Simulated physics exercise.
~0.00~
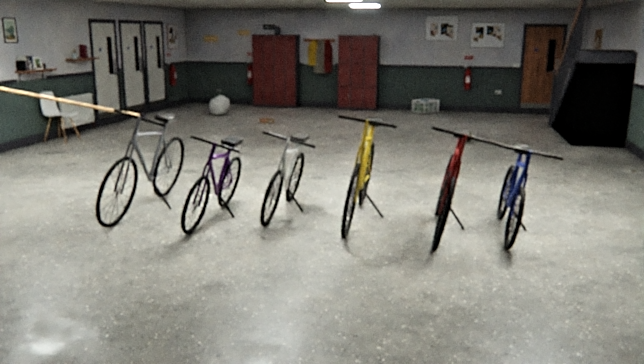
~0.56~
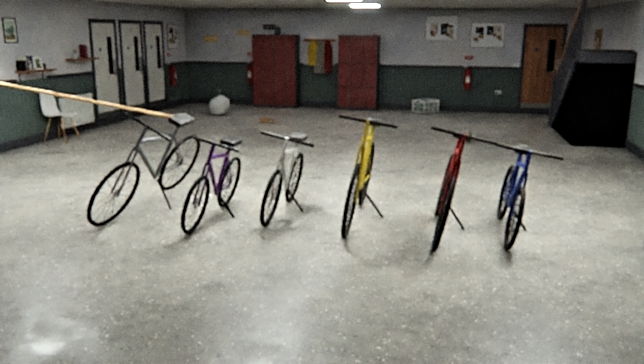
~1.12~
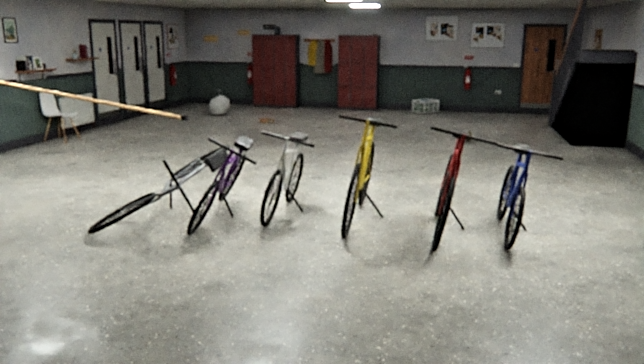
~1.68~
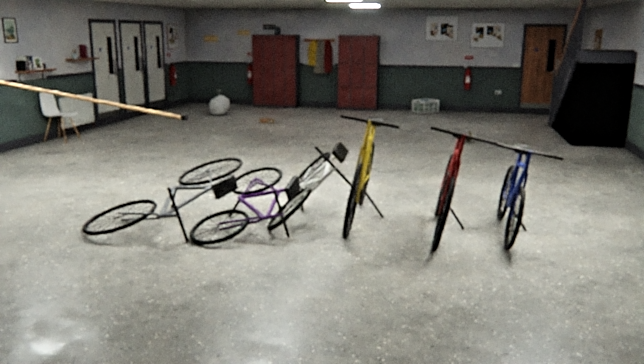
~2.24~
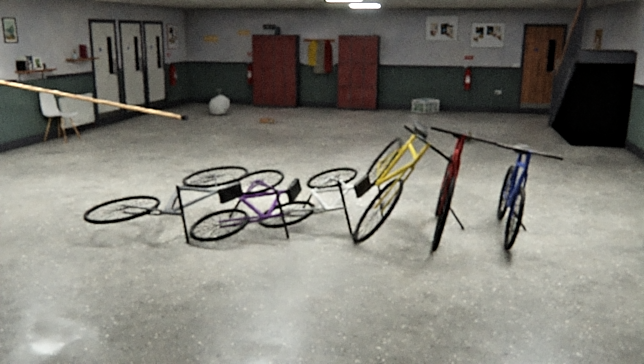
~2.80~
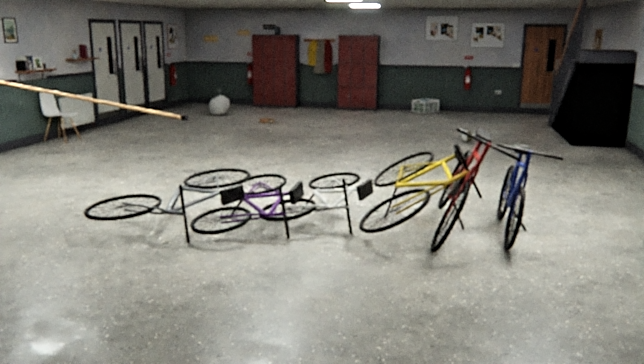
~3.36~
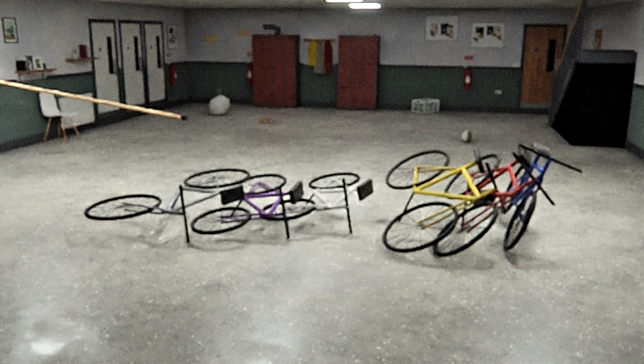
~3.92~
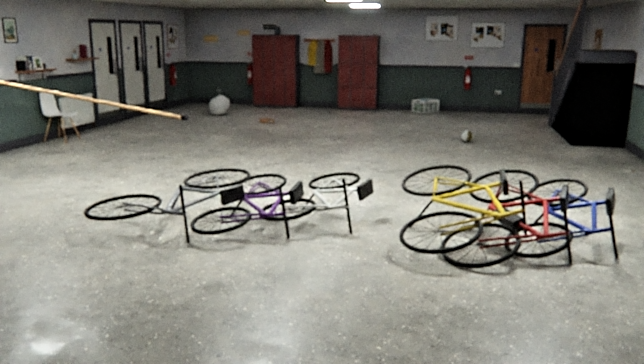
In a large hall, a pole tipping the leftmost of six parked bicycles, toppling the whole row rightward until all lie fallen.
